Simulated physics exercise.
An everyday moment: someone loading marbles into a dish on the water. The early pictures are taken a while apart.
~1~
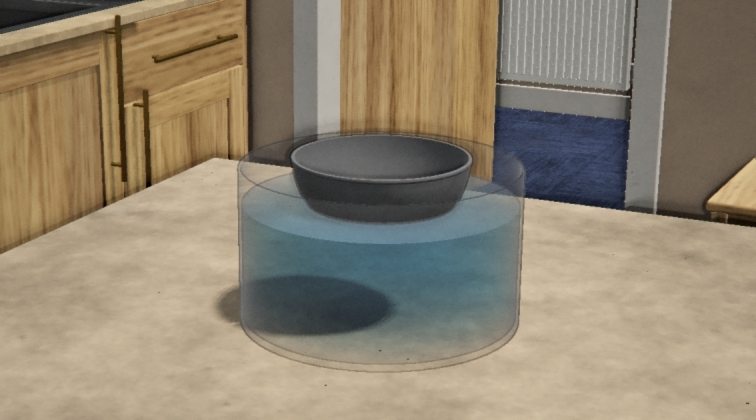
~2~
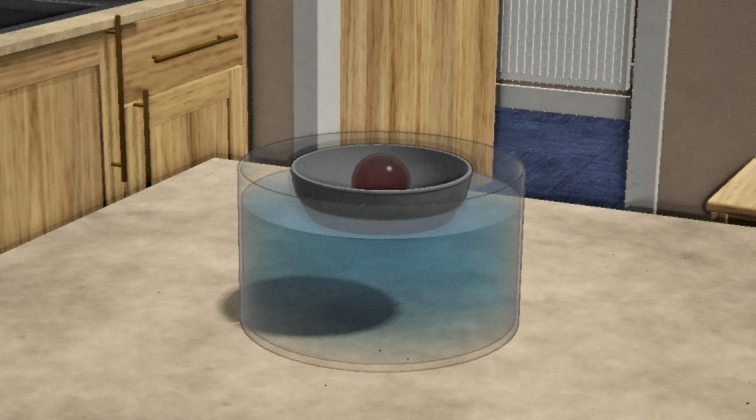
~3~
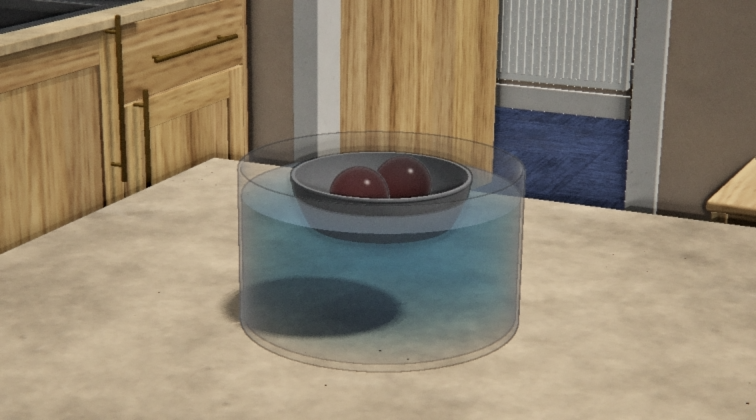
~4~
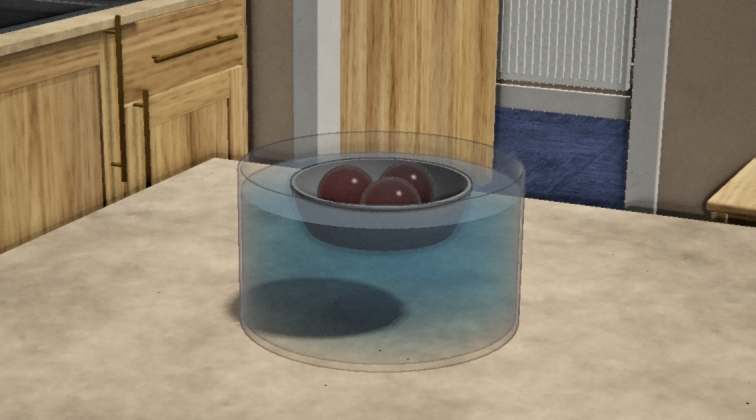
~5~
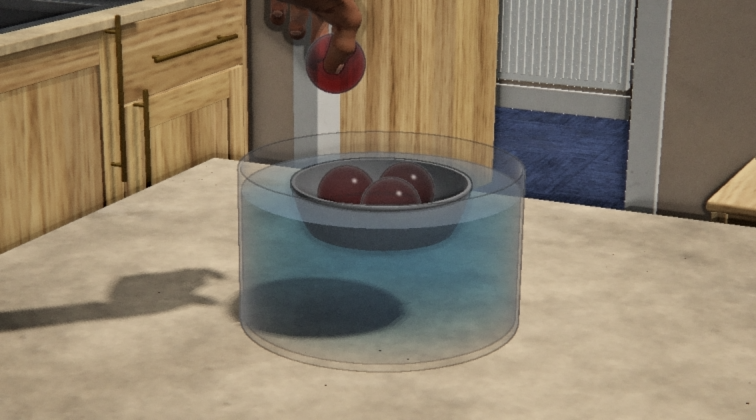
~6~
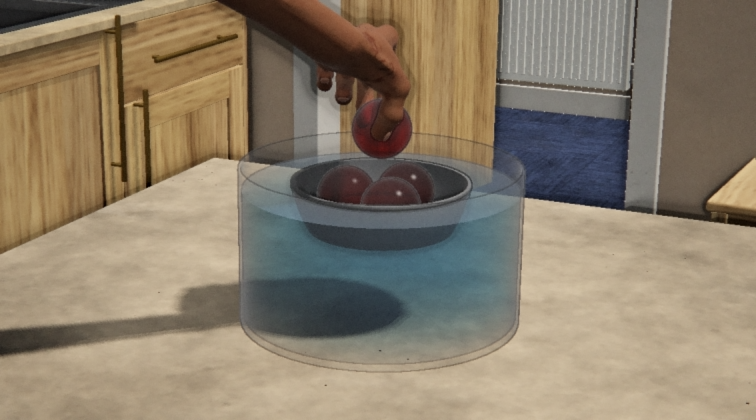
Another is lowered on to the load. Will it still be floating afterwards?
With one more the dish is swamped.
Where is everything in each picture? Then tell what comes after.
In the first picture, dish (382, 158) empty; most of its side above the surface.
In the second picture, dish (381, 168) with one aboard; about two thirds of its side above the surface.
In the third picture, dish (381, 176) with two aboard; about a third of its side above the surface.
In the fourth picture, dish (381, 184) with three aboard; hardly any of its side above the surface.
In the fifth picture, dish (381, 184) with three aboard; hardly any of its side above the surface; the next glass marble in the hand at (336, 64).
In the sixth picture, dish (381, 184) with three aboard; hardly any of its side above the surface; the next glass marble in the hand at (382, 129).
Shortly, the glass marble is in and the dish dips.
Then, water pours in over its edge.
At the finish, the dish lies on the bottom with its load.
